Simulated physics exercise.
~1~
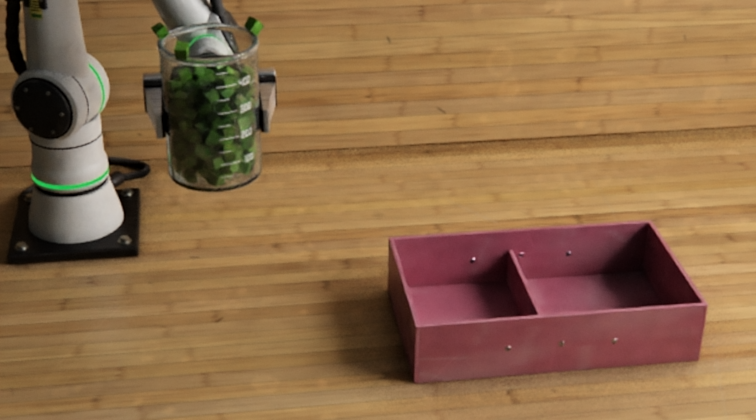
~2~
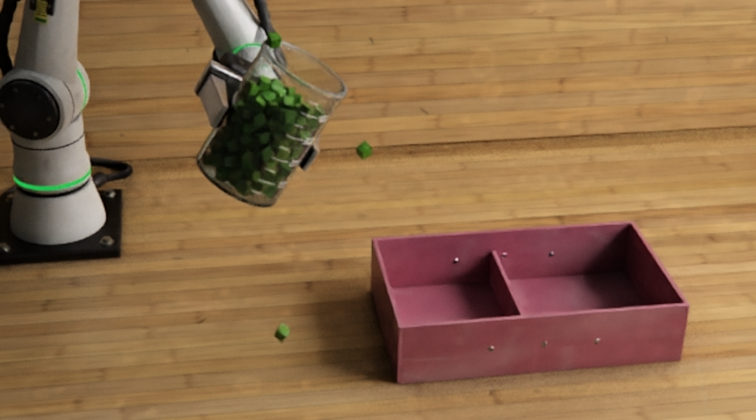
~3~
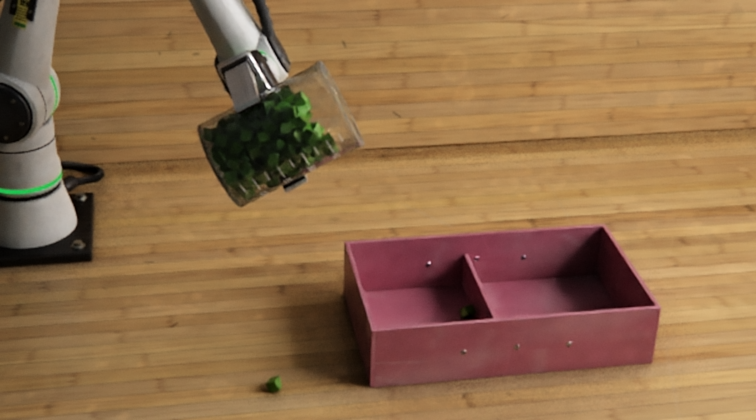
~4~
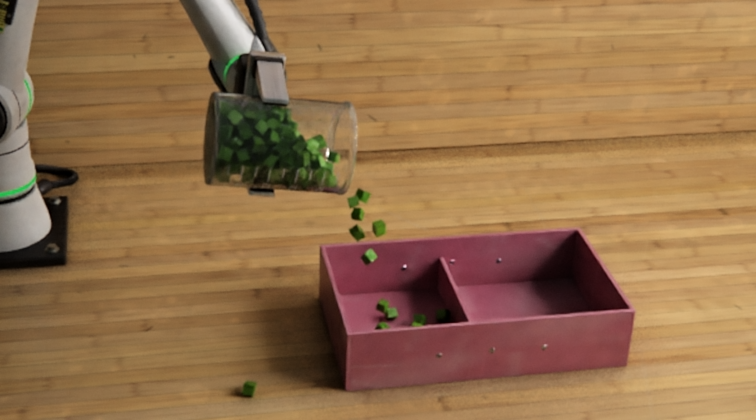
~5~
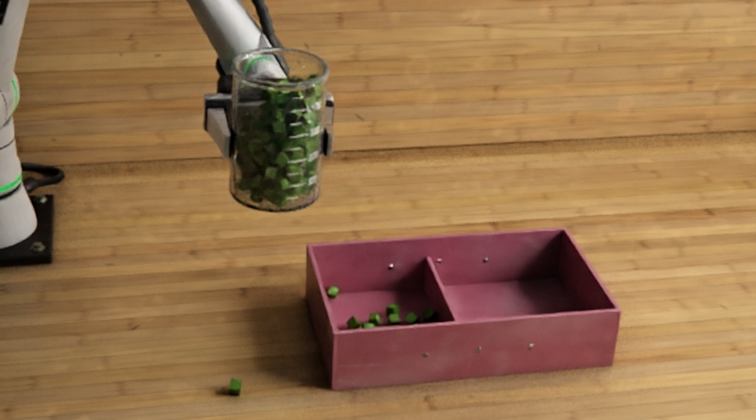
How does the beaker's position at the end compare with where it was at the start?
At the end the beaker is farther to the right and slightly lower than at the start, much closer to the pink box.
